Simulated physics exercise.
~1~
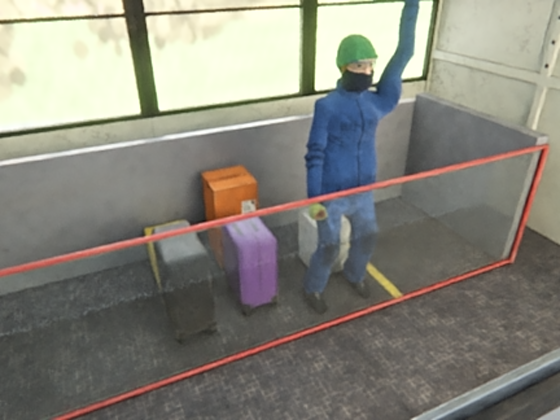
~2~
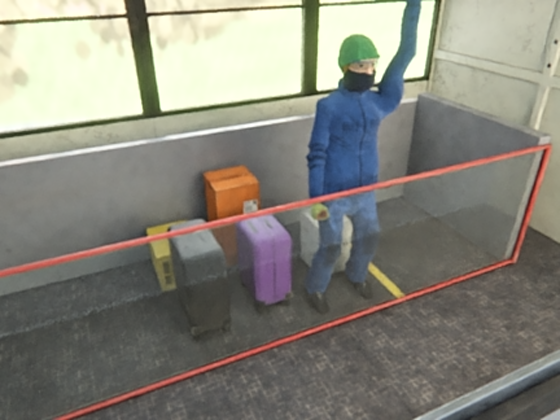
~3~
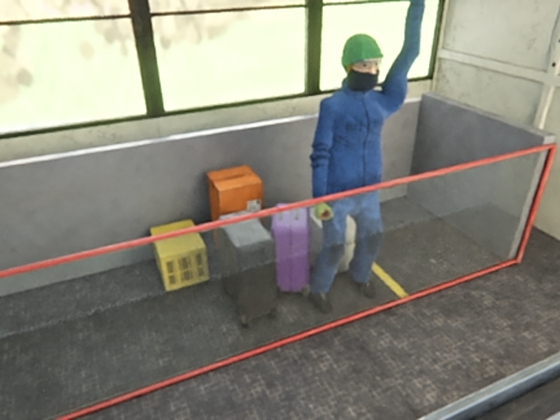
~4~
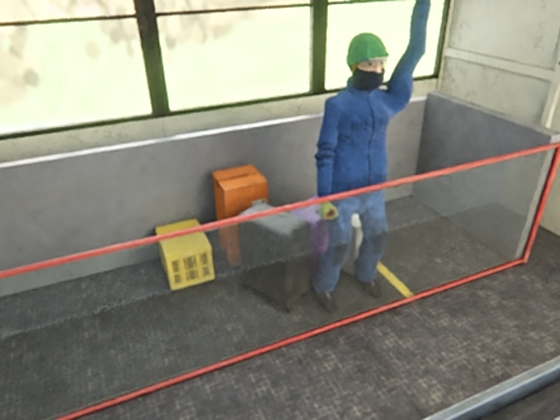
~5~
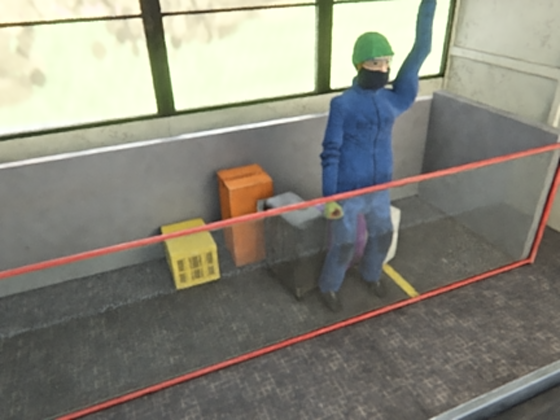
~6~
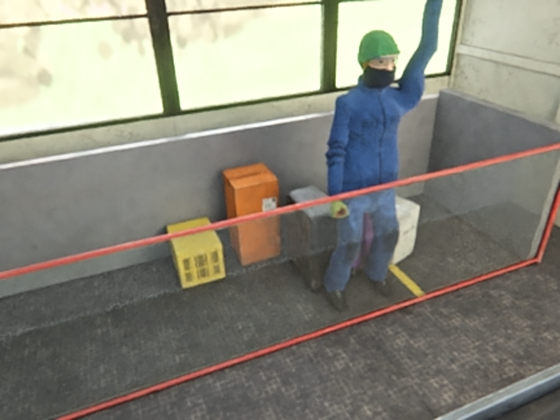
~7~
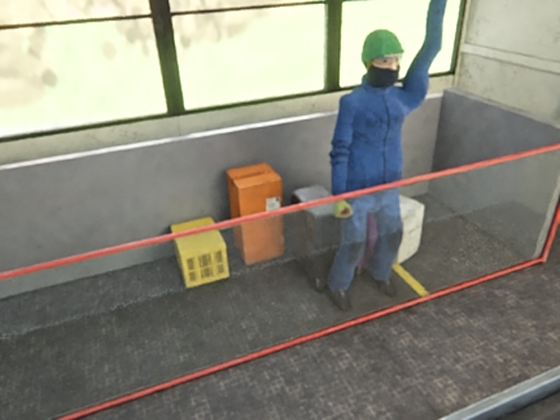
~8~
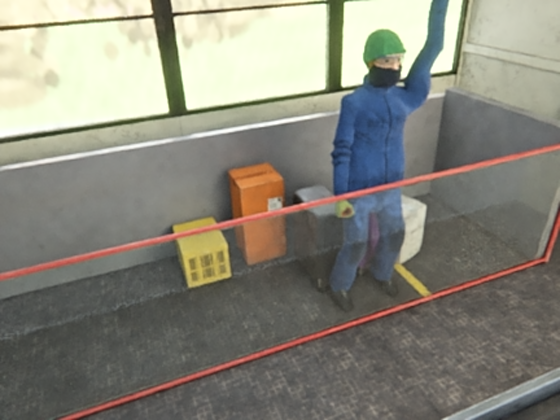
A person in a green helmet, dark face covering and blue clothes stands with one arm raised in a grey bay beneath windows, seen from above through a clear, red-edged panel. Around the feet are a black case, a purple case, a white pack, an orange bag and a yellow crate, with a yellow line on the floor. The black and purple cases roll right, upright, while the crate and orange bag stay put. The white pack then slides right too, as the cases pass behind the person. They slow and settle, the white pack across the line, the others short of it.
